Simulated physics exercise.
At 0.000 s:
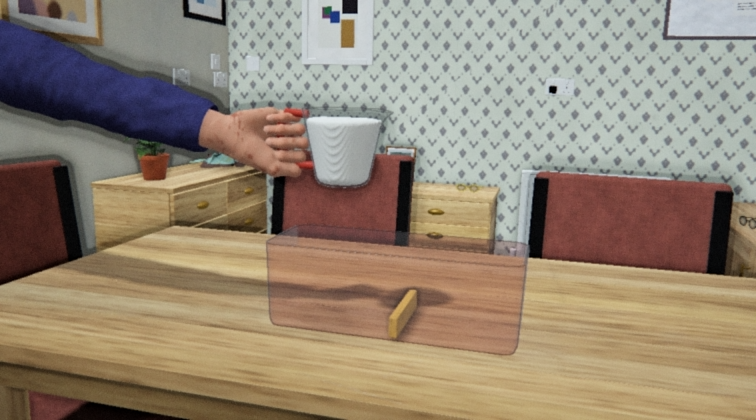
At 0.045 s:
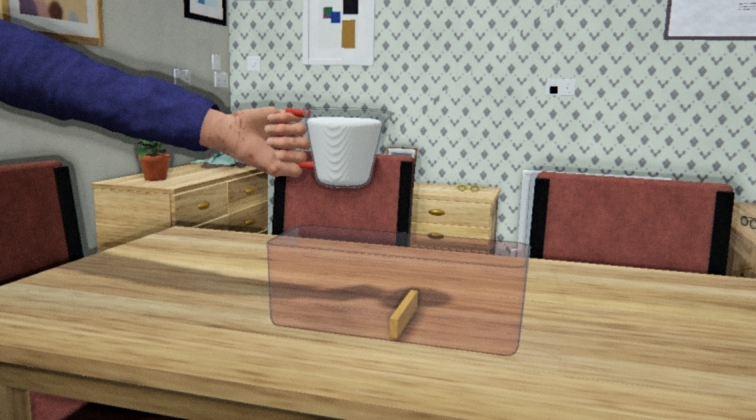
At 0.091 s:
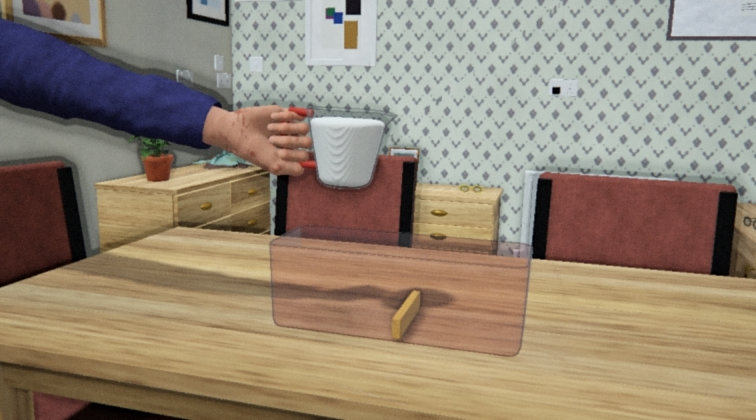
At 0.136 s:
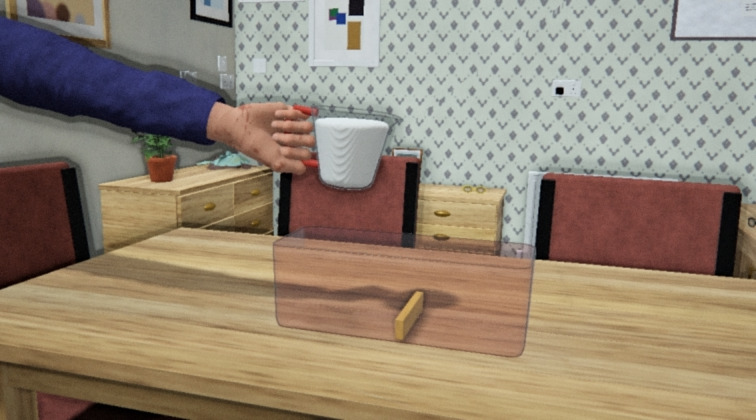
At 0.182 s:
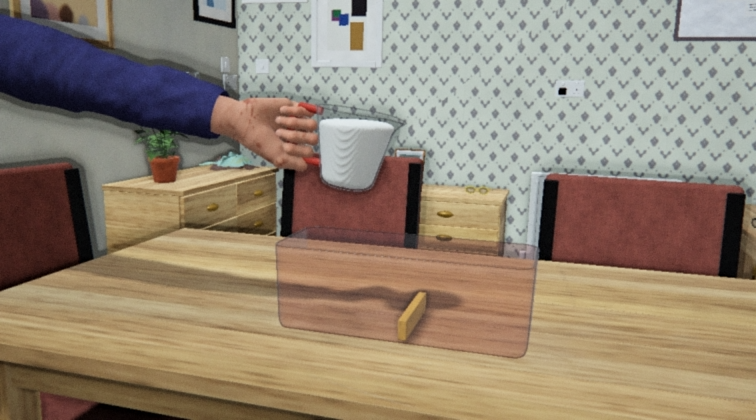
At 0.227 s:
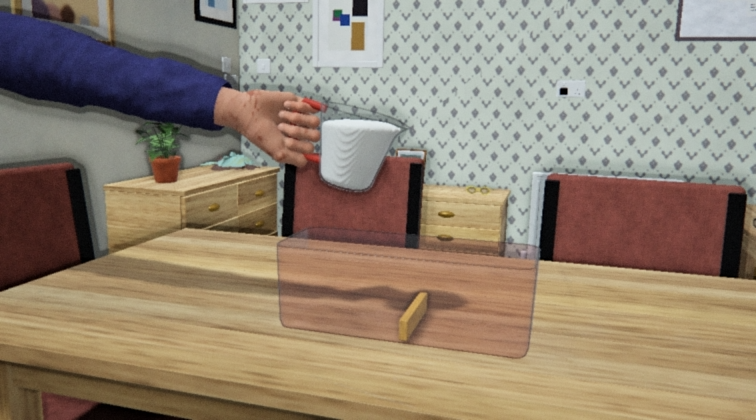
The video shows a hand holding a white flared jug above a clear, empty long basin with a low wall inside on a wooden table, as the jug slowly tilts slightly to the right.
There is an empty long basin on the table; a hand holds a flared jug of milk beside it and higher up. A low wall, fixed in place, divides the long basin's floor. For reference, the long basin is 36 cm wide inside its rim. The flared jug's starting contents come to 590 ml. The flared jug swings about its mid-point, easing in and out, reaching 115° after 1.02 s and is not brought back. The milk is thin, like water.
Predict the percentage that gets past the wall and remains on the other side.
The other side holds about 76 % in the end.
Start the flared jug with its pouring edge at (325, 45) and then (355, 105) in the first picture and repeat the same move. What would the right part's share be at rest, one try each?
Around 10 per cent first, around 30 per cent next.
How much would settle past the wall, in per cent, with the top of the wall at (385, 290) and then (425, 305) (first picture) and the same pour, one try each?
95 per cent first, 55 per cent second.
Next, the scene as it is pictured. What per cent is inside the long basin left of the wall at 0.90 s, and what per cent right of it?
Left roughly 10, right roughly 76.
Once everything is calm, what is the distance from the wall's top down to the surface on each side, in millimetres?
The left comes to roughly 24 mm and the right to roughly 10 mm.
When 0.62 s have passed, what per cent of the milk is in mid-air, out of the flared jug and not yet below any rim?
Near 26 per cent of it all.
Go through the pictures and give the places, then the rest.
In the first picture, it leans 0°; its right rim is at (394, 112); the milk meets the walls at (311, 119) and (382, 122); the long basin's rim runs from (283, 234) to (527, 256); the wall's top is at (404, 304).
In the second picture, it leans 1°; its right rim is at (395, 113); the milk meets the walls at (311, 119) and (383, 122).
In the third picture, it leans 2°; its right rim is at (398, 115); the milk meets the walls at (315, 119) and (385, 123).
In the fourth picture, it leans 5°; its right rim is at (403, 118); the milk meets the walls at (319, 120) and (390, 125).
In the fifth picture, it leans 9°; its right rim is at (407, 123); the milk meets the walls at (324, 121) and (395, 127).
In the sixth picture, it leans 13°; its right rim is at (410, 128); the milk meets the walls at (327, 122) and (400, 129).
Then, 0.62 s in, the tilt is 76° and 60 per cent is still to pour, 0 is left of the wall and 14 right of it.
Then, 0.90 s in, the tilt is 111° and 5 per cent is still to pour, 10 is left of the wall and 76 right of it.
Then, 1.20 s in, the tilt is 115° and 0 per cent is still to pour, 17 is left of the wall and 82 right of it.
Then, 1.52 s in, the tilt is 115° and 0 per cent is still to pour, 23 is left of the wall and 76 right of it.
Finally, 23 per cent lies left of the wall, 76 right of it and 1 outside.
